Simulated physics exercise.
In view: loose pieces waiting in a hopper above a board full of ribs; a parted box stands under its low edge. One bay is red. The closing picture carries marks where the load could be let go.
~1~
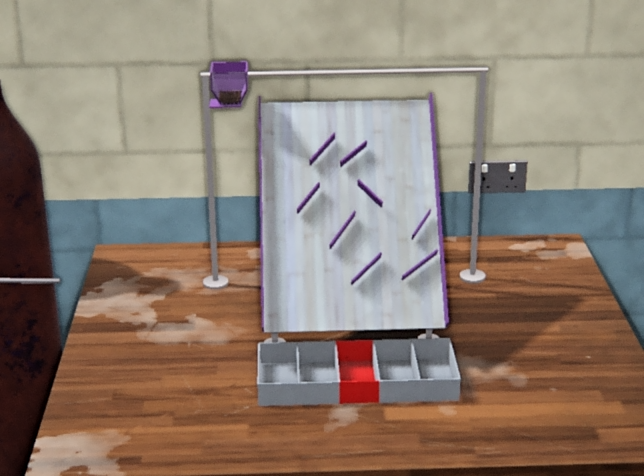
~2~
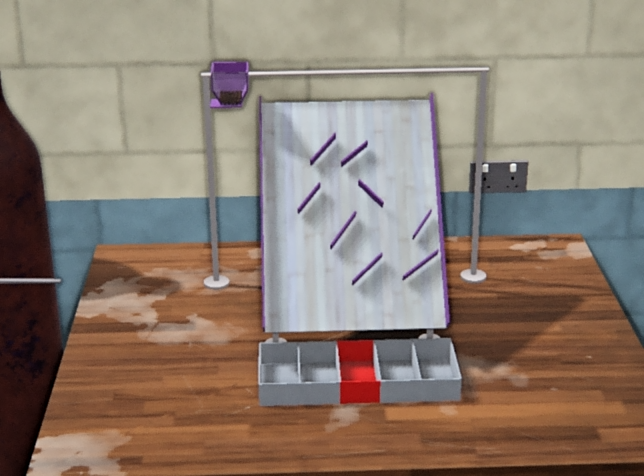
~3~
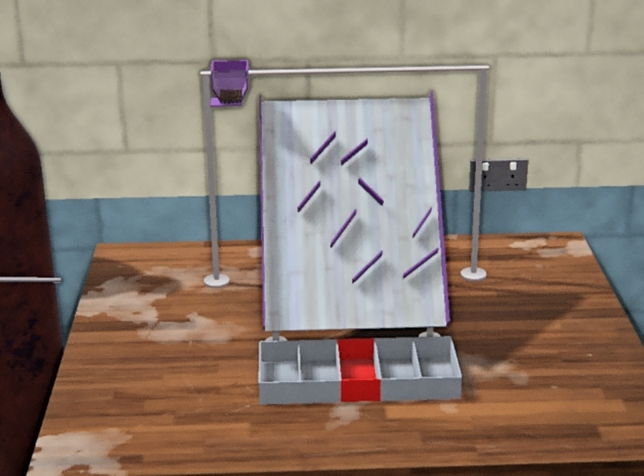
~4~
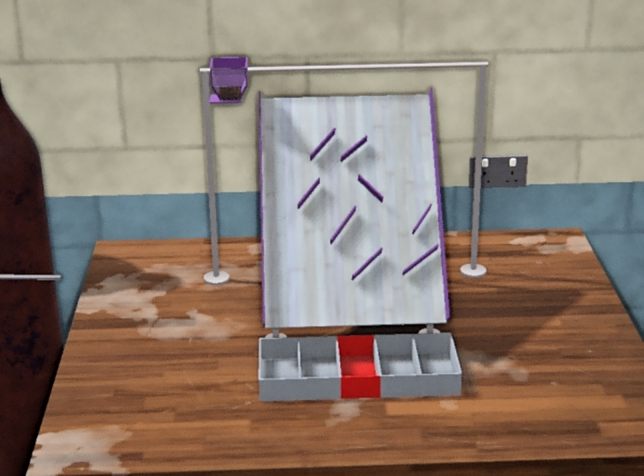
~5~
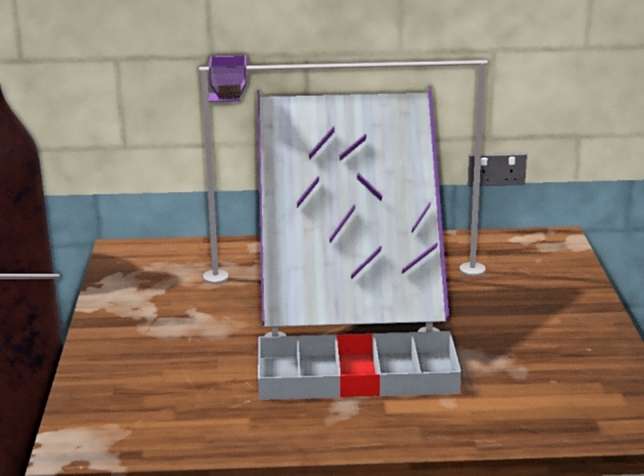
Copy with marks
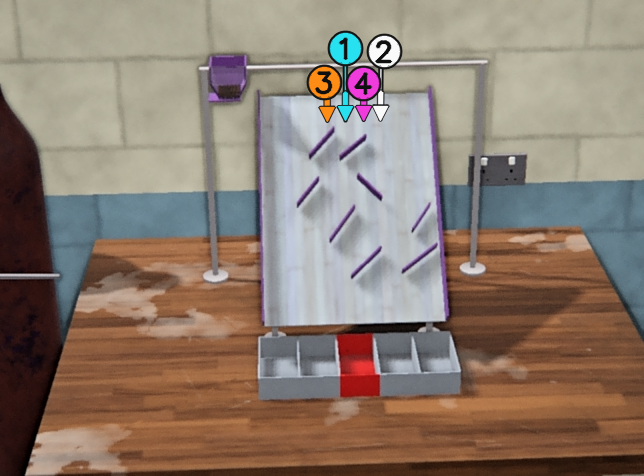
A pale, ribbed board leaned above a parted box with a red middle bay, a small purple hopper sitting up to its left on a metal rail, and nothing noticeably moved.
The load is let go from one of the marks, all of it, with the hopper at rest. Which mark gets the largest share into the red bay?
Use mark 2.
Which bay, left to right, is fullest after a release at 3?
The first.
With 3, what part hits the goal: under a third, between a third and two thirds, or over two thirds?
Under a third.
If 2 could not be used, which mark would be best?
That would be 4.
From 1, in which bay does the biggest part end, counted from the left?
The first from the left.
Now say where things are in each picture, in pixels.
In the first frame, hopper at (231, 99), allspice berries, door shut.
In the second frame, ribs (311, 160) to (336, 133), (342, 161) to (368, 140), (298, 209) to (320, 182).
In the third frame, ribs (359, 178) to (384, 201), (331, 243) to (356, 209), (414, 233) to (432, 207).
In the fourth frame, ribs (353, 276) to (382, 247), (404, 271) to (439, 244).
In the fifth frame, red bay at (360, 384), number 3 of 5 from the left.
On the marked copy, mark 1 meets the board at (345, 115); mark 2 meets the board at (380, 115); mark 3 meets the board at (327, 116); mark 4 meets the board at (363, 115).
For mark 1, none in the red bay, nearly all in other bays, a small part outside the box.
For mark 2, about half in the red bay, about half in other bays, a stray few outside the box.
For mark 3, none in the red bay, nearly all in other bays, a stray few outside the box.
For mark 4, a small part in the red bay, most in other bays, a small part outside the box.
